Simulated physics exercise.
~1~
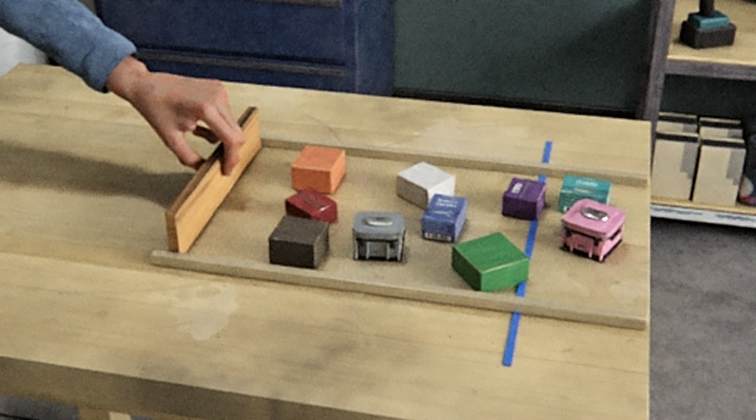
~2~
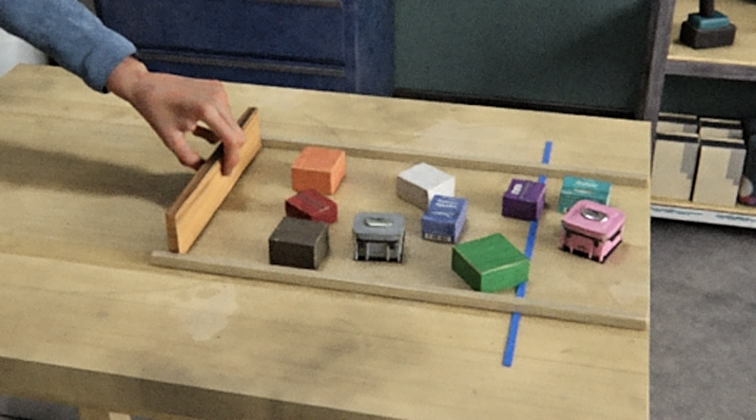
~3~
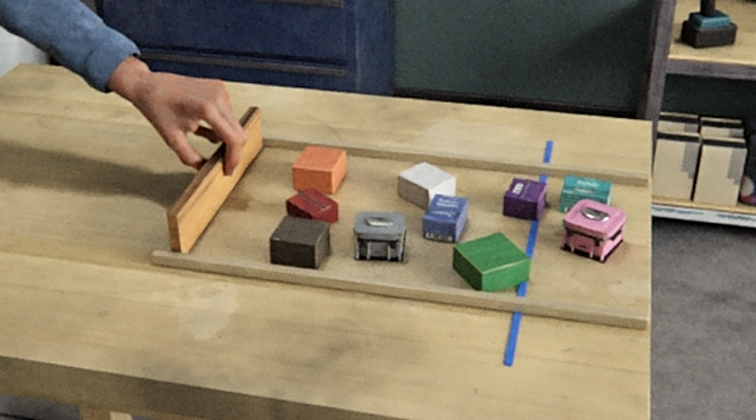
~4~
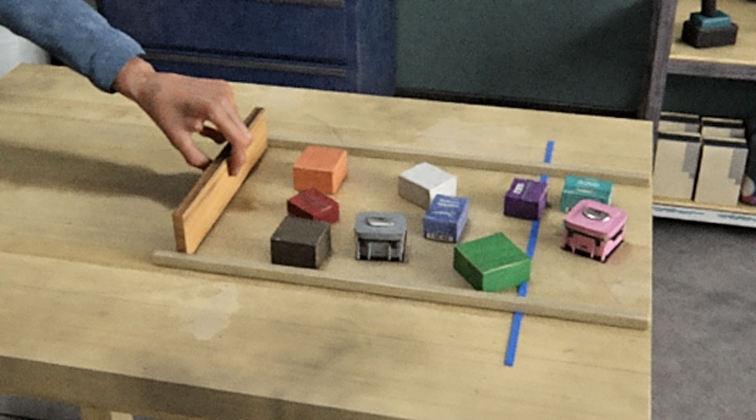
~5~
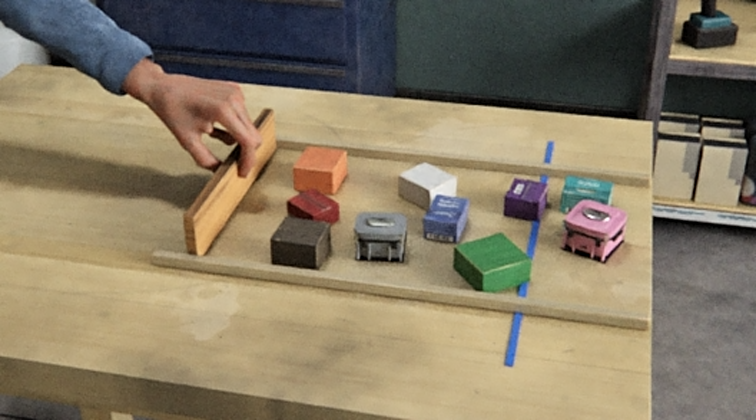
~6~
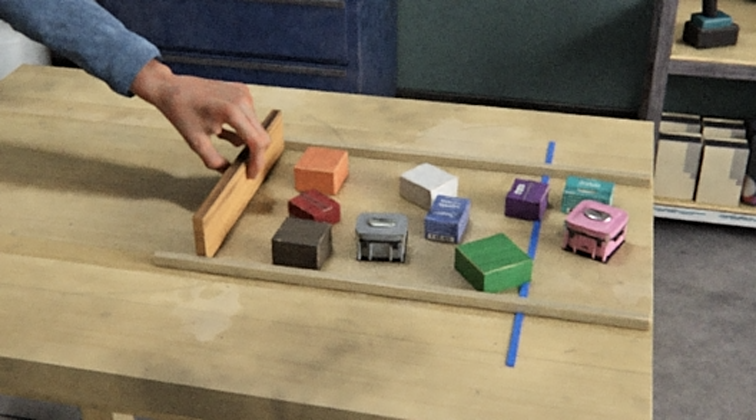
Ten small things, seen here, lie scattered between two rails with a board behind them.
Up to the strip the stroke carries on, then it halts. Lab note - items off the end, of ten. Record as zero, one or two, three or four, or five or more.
From what happens, the ones that come off the end make one or two in total.
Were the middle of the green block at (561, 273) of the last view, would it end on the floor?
From that start, the object then is safe.
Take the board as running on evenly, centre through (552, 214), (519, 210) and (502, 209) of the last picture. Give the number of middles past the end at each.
Over the end: 3, 1, 1.
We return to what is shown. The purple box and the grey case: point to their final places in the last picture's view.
Around (650, 212), then around (594, 251).
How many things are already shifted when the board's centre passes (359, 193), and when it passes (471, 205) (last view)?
At first I count 5, and then 9.
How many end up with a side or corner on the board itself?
It ends up touching 3.
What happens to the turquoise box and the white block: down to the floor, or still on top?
Turquoise box is gone; white block keeps its place.
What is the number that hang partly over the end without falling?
I get 2.
Soon after, none off yet; pink case at rest near (596, 230); turquoise box at rest near (588, 198); purple box at rest near (527, 200).
Then, none off yet; pink case at rest near (596, 230); turquoise box moved a little near (604, 199); purple box moved about its own width near (560, 203).
At rest, the number that fall off is one or two; fallen, turquoise box.
